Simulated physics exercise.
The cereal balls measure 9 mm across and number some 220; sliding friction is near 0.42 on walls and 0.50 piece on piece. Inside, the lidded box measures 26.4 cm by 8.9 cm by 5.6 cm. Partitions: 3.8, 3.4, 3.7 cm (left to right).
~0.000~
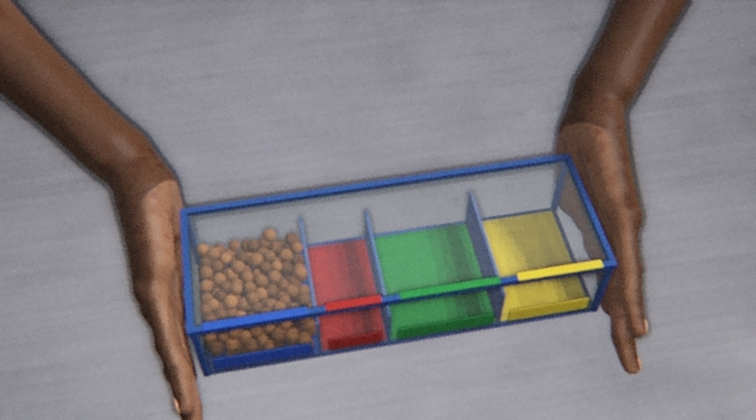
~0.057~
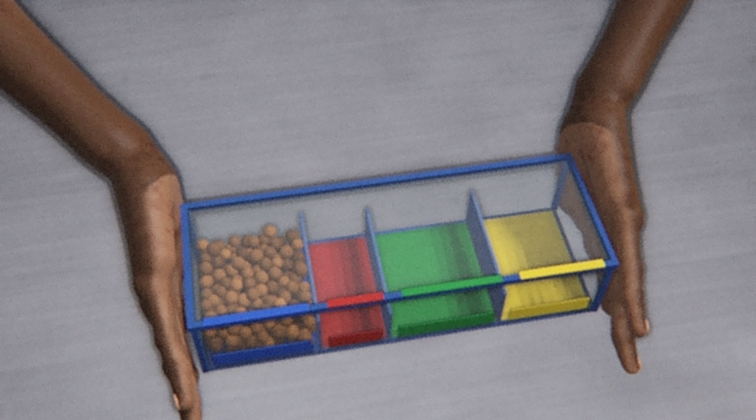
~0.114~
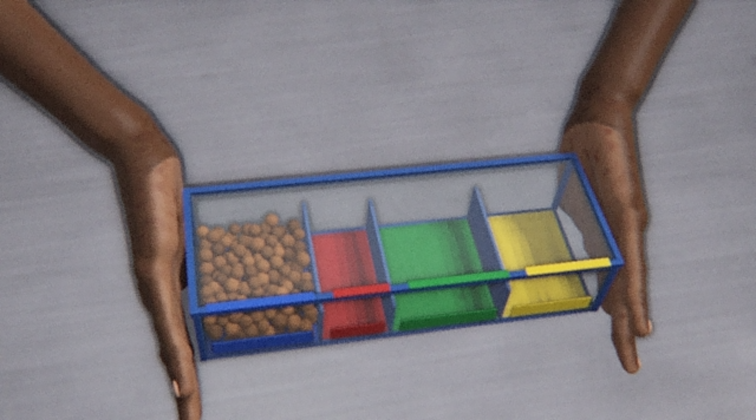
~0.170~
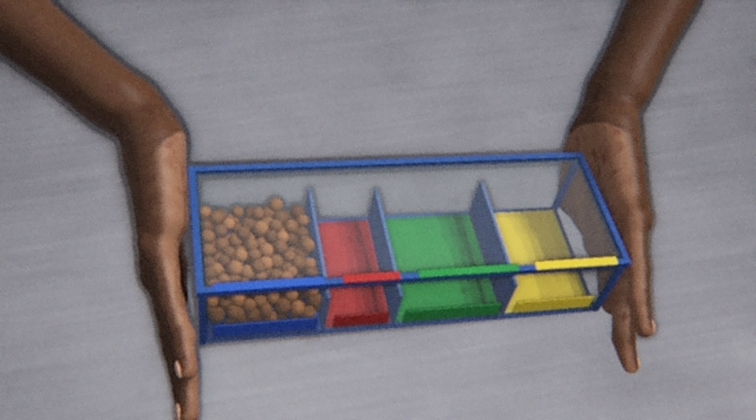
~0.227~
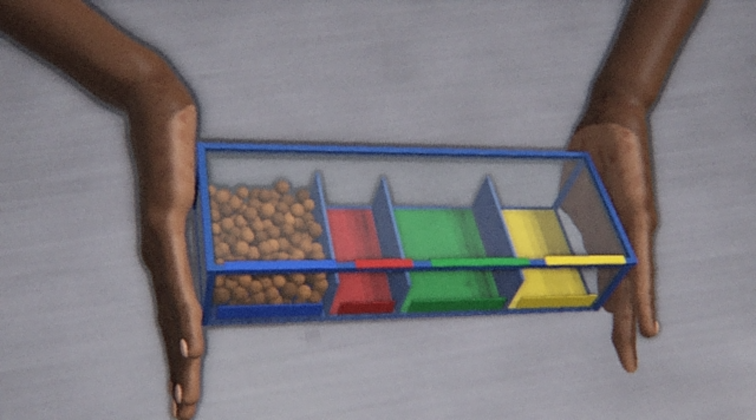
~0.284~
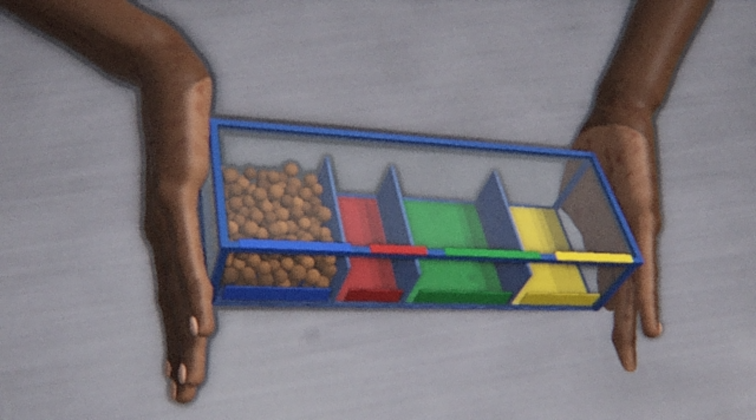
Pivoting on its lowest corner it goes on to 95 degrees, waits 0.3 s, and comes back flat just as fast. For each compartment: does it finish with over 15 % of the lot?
Red under, blue over, green under, yellow over.
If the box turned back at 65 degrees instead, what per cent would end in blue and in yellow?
In that case blue 85; yellow 5.
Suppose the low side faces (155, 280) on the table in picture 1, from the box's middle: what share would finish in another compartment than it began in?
About 0 per cent.
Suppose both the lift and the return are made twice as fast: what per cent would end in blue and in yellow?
Then: Blue 65; yellow 30.
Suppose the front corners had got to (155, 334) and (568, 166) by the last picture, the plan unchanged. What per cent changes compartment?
It would be near 0 per cent.
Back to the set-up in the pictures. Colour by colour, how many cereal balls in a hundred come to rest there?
Red 0; blue 65; green 0; yellow 35.
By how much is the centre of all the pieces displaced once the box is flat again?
Some 8.5 cm.
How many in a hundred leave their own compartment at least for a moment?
Roughly 35 per cent.
After 1.46 s, tilt 95 degrees; blue 65 %, green 5 %, yellow 30 %.
After 2.25 s, tilt 48 degrees; blue 65 %, yellow 35 %.
Then, at 3.06 s, tilt 0 degrees; blue 65 %, yellow 35 %.
By 3.5 s all is still; red 0 %, blue 65 %, green 0 %, yellow 35 %.
